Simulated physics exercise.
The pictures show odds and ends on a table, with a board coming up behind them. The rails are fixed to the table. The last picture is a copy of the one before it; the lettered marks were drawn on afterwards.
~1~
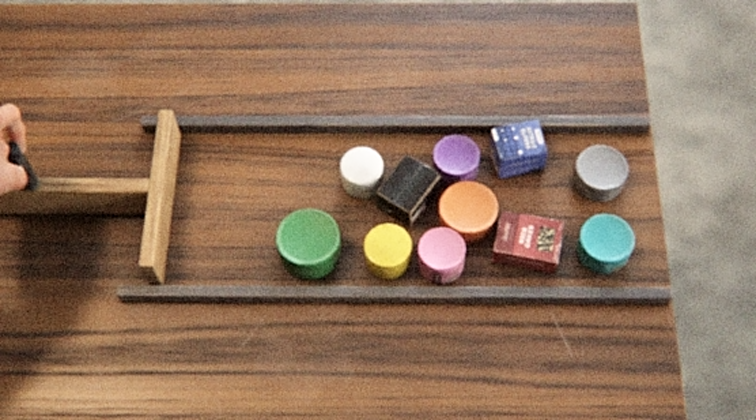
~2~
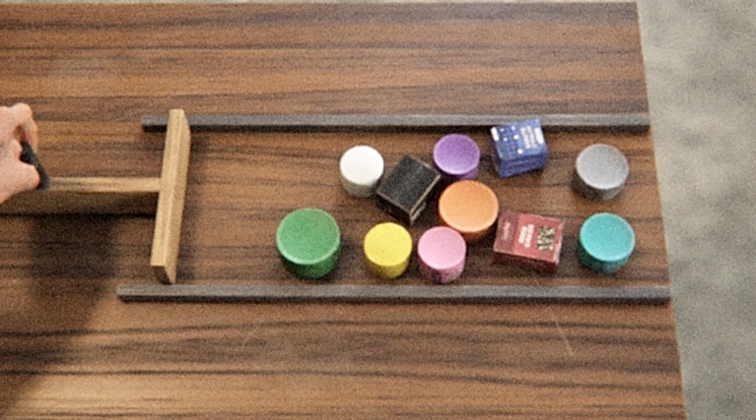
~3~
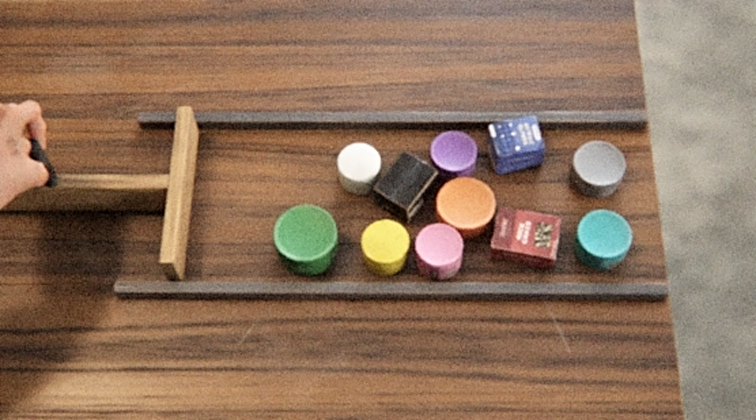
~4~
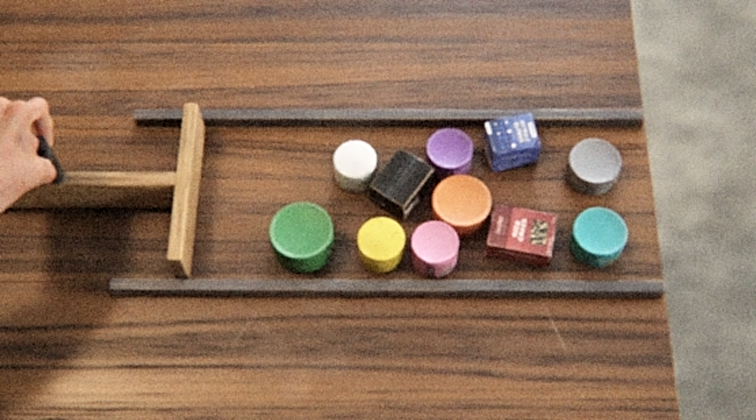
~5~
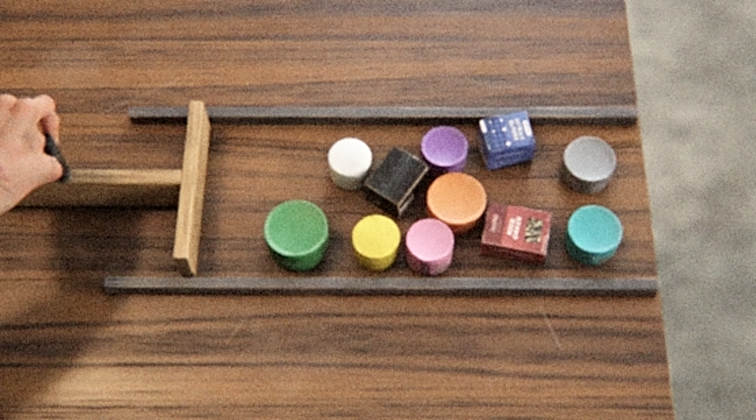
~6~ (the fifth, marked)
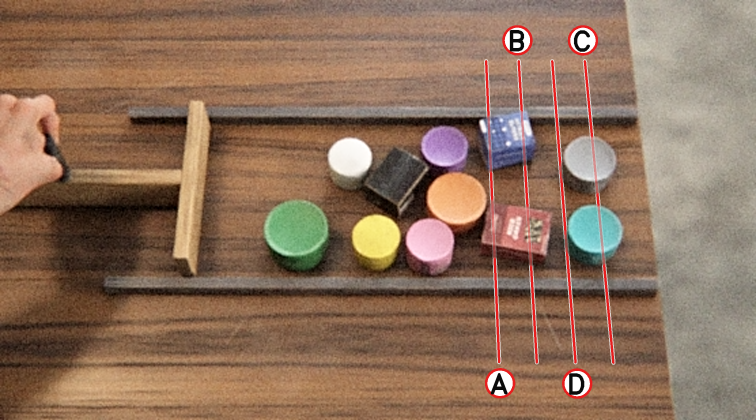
A wooden pusher board, its handle gripped by a hand at the left, slides slowly rightward between two dark rails on a wood-grain table seen from above. Ahead of it sit green, yellow, pink, white, purple, orange, grey and teal round containers, among black, blue and red boxes. The board touches none of them and they stay put on the table, while the view shifts slightly.
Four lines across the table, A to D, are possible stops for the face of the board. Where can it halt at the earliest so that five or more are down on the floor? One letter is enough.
It can halt at D.
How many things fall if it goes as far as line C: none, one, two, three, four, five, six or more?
By then, six or more.
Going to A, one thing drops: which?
The turquoise jar goes over.
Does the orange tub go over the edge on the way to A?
By then, no.
On the marked copy, A at (492, 201); B at (527, 201); C at (598, 201); D at (563, 201).
With D. Early on, board (322, 177); pink jar (461, 253); yellow pot (415, 246).
Further on, board (458, 177); turquoise jar over the edge; red box (620, 207).
At the end, board (563, 177); grey jar over the edge; turquoise jar over the edge; five fallen.
As for the rest, A drops only one; B drops only three; C drops eight, but is farther than needed.
